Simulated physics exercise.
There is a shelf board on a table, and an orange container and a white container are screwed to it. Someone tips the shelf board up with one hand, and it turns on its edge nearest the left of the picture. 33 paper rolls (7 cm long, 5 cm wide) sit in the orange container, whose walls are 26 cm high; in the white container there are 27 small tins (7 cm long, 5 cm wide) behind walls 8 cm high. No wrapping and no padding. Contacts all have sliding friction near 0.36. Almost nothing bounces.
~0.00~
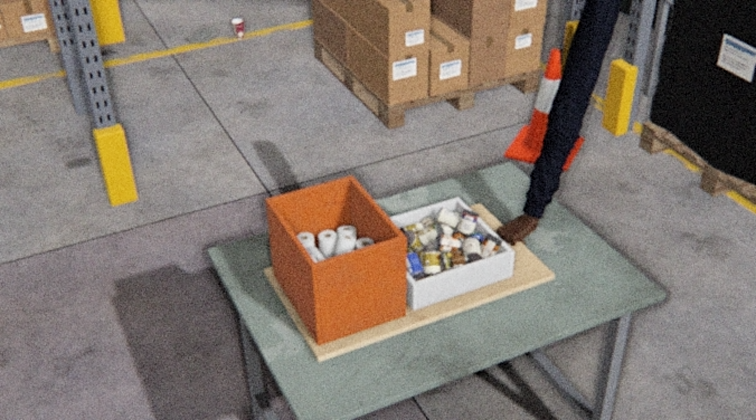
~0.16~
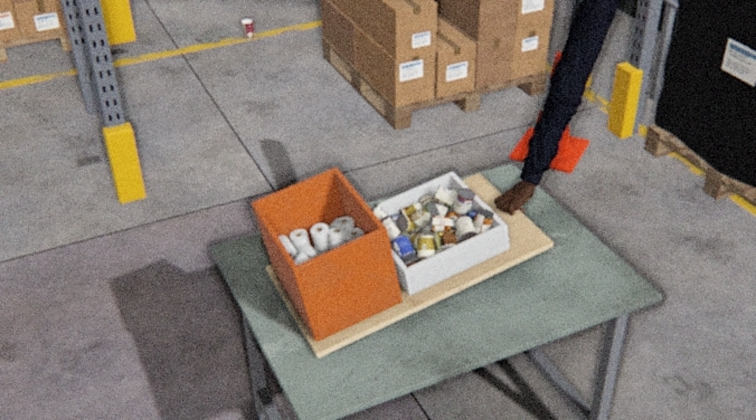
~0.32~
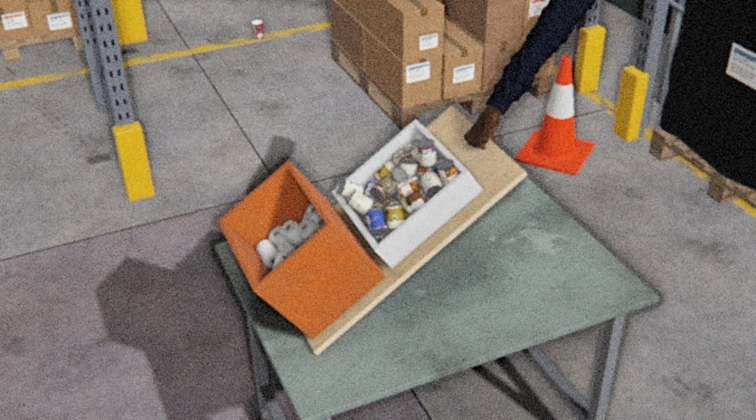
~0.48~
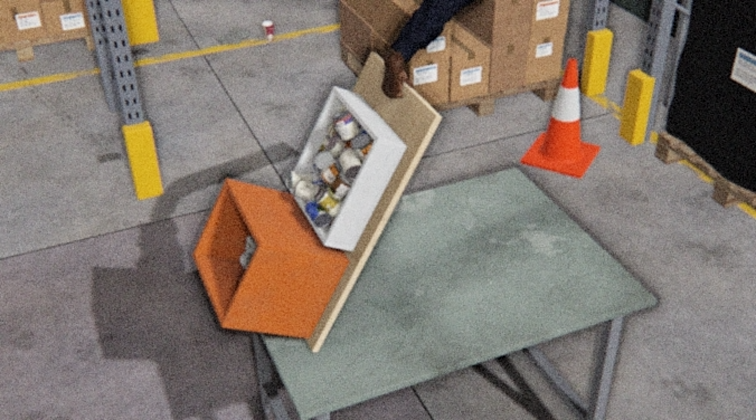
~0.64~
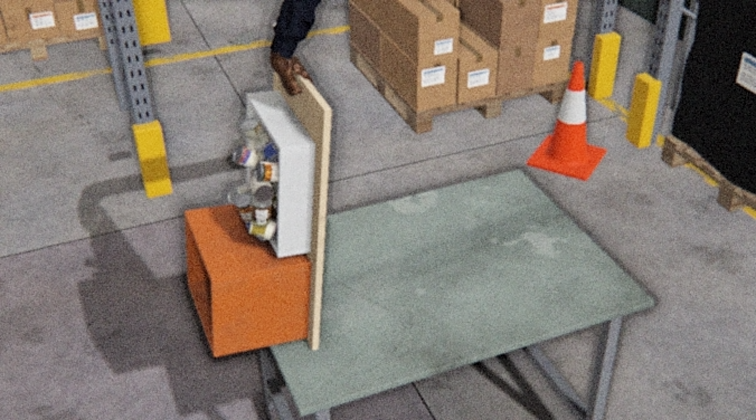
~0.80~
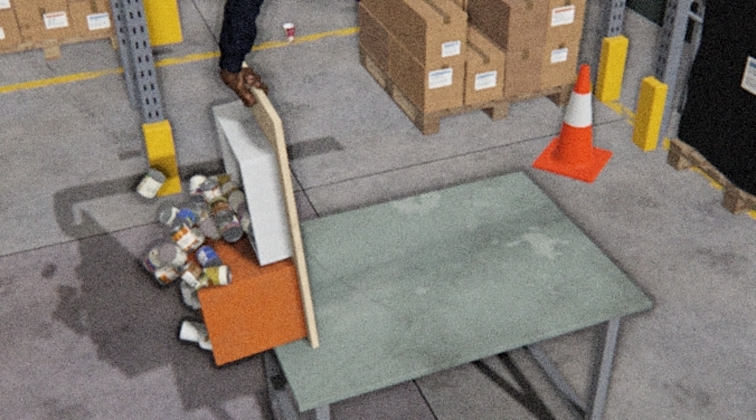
A dark-sleeved arm reaches down to the far right end of a pale board on a green table, seen from above in a warehouse with boxes, yellow posts and an orange cone. On the board, an orange container of white rolls sits left of a white one holding small tins. The hand swings the board up past upright on its left edge, tins tumble out leftward, and the camera shifts slightly.
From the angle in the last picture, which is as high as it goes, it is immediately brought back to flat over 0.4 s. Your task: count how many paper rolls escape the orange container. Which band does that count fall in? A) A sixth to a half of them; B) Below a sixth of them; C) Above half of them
A, A sixth to a half of them.
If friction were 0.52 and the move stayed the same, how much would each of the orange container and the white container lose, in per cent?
Then the orange container sheds 40 per cent, while the white container sheds 90 per cent.
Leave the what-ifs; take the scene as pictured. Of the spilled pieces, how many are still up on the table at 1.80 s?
About 4 of them.
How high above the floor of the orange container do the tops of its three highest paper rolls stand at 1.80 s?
About 12 cm.
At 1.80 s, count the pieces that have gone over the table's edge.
About 30.
After 0.96 s, tilt 61°; the orange container is down by 6 of 33 and the white container is down by 24 of 27.
After 1.16 s, tilt 3°; the orange container is down by 10 of 33 and the white container is down by 25 of 27.
After 1.44 s, tilt 0°; the orange container is down by 11 of 33 and the white container is down by 25 of 27.
Outcome (at 1.80 s), the orange container is down by 11 of 33 and the white container is down by 25 of 27. Asked share, 11 of 33, 33 per cent.
